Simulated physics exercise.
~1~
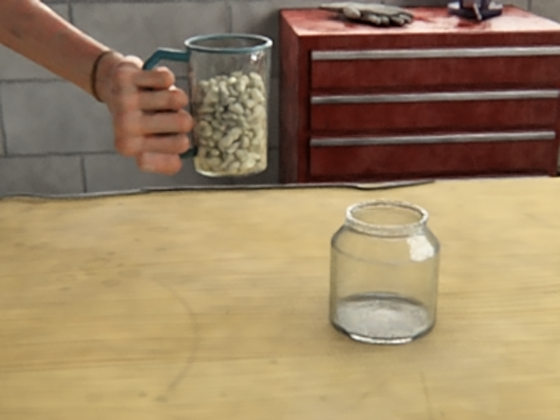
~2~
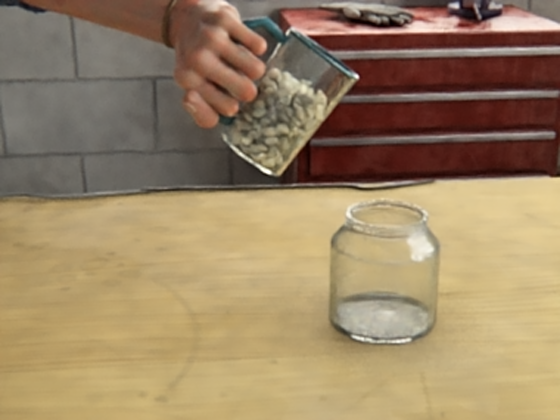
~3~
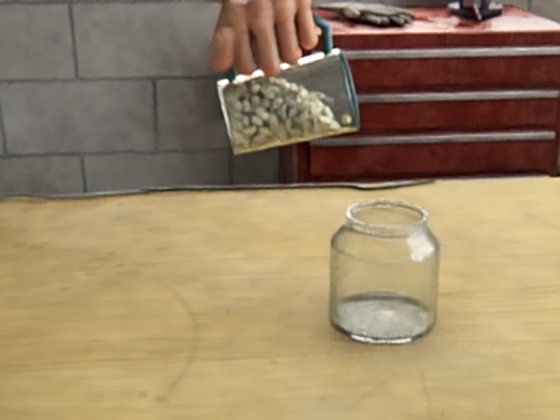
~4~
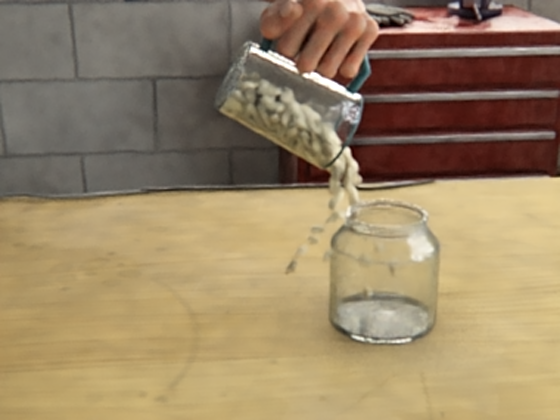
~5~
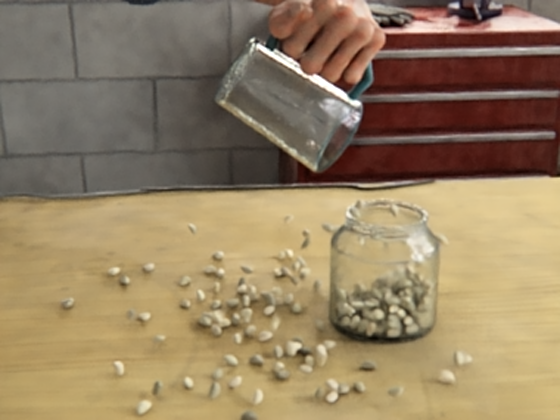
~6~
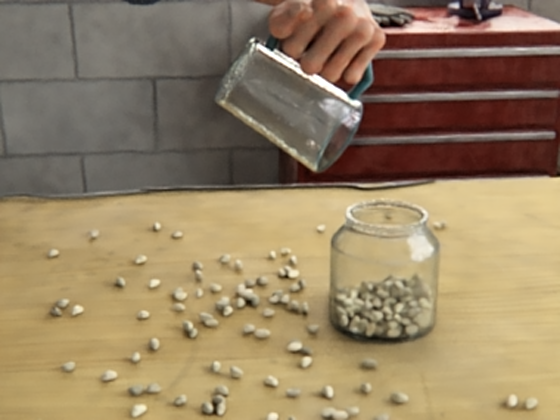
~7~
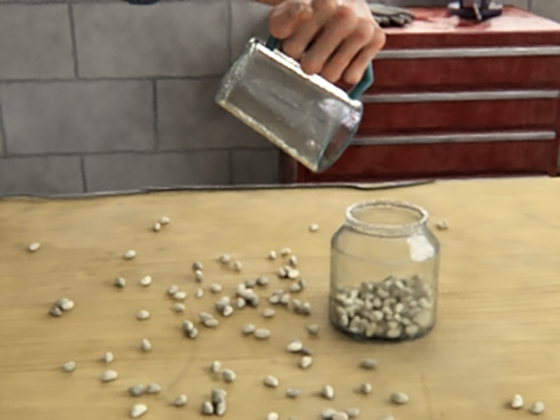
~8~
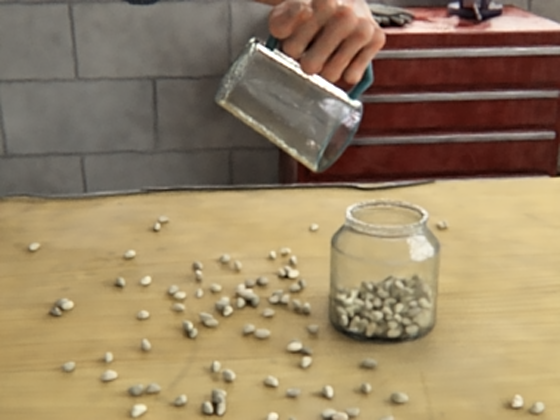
A hand carried a see-through cup of white beans over toward a glass jar and tipped it until they poured out, many landing in the jar while plenty scattered across the wooden table, leaving the cup empty and held tilted above.
